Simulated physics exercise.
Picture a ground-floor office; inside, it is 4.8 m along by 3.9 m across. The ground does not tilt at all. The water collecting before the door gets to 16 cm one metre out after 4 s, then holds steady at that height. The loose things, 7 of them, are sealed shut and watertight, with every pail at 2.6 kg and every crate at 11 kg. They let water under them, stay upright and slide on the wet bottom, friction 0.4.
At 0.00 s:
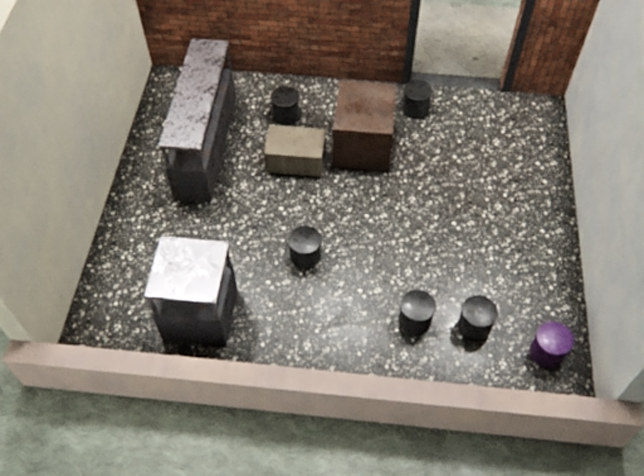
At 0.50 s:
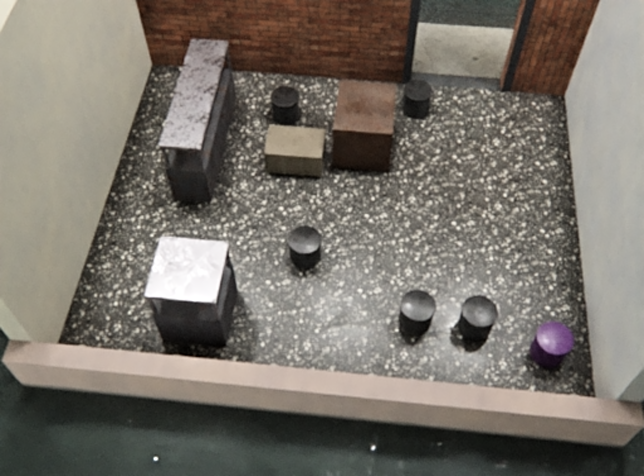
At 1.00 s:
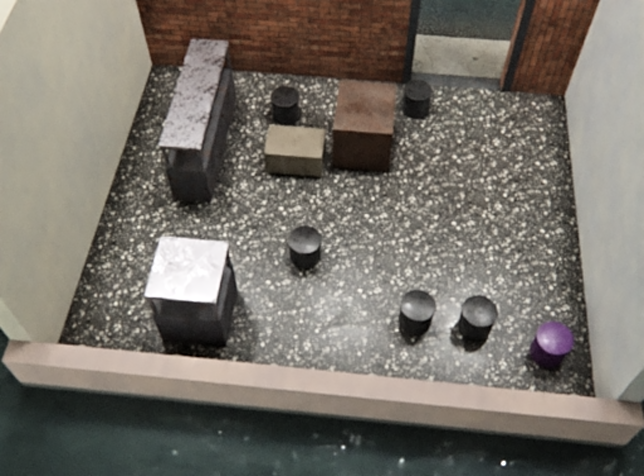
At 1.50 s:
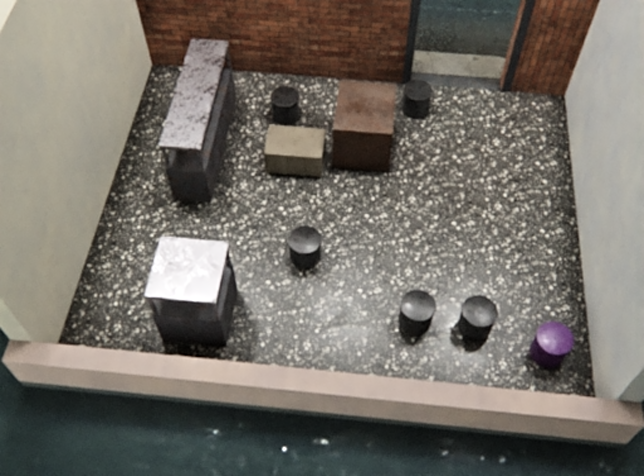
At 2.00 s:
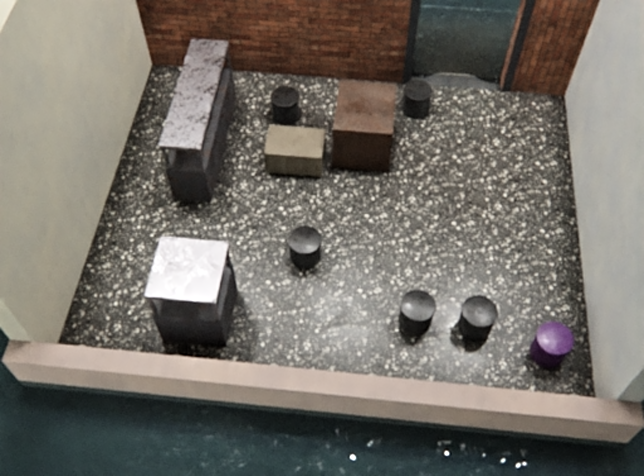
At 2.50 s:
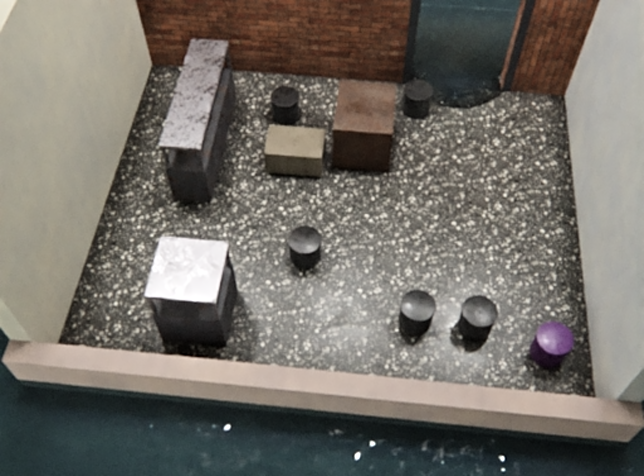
Dark water spread outside a brick-walled room, crept up to the open doorway and just began to edge in over the speckled floor, while the purple pail, the crates and everything else inside stayed still.
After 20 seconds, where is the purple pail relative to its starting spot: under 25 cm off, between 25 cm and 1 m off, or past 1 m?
Past 1 m.
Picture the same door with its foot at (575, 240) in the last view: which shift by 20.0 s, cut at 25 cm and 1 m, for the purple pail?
As for the purple pail, it winds up a long way off.
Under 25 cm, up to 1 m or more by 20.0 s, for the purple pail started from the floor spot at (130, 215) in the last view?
By then it winds up well off.
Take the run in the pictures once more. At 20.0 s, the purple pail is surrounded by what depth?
Depth: About 8 cm.
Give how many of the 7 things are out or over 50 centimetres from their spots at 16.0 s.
The count is 4.
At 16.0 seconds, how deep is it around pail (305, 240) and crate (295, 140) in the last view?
I'd estimate 4 cm for the first and 6 cm for the second.
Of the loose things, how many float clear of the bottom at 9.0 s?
3.
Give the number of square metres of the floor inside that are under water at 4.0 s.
Roughly 3.0 m2.
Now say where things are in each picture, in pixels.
In the first picture, the purple pail at (555, 338) rests on the ground; 0.0 m2 under water; 0 of 7 have shifted.
In the second picture, the purple pail at (555, 338) rests on the ground; 0.0 m2 under water; 0 of 7 have shifted.
In the third picture, the purple pail at (555, 338), on the bottom; water covers 0.0 m2; 0 of 7 have shifted.
In the fourth picture, the purple pail at (555, 338), on the bottom; 0.0 m2 under water; 0 of 7 have shifted.
In the fifth picture, the purple pail at (555, 338), on the bottom; water covers 0.0 m2; 0 of 7 have shifted.
In the sixth picture, the purple pail at (555, 338), on the bottom; water covers 0.2 m2; 0 of 7 have shifted.
After 4.0 s the purple pail is near (555, 338), 0.0 m from its start, aground; 0 afloat.
After 9.0 s the purple pail is near (572, 331), 0.1 m from its start, afloat; 3 afloat.
After 16.0 s the purple pail is near (571, 200), 1.5 m from its start, afloat; 7 afloat.
After 20.0 s the purple pail is near (513, 116), 2.6 m from its start, afloat; 7 afloat.
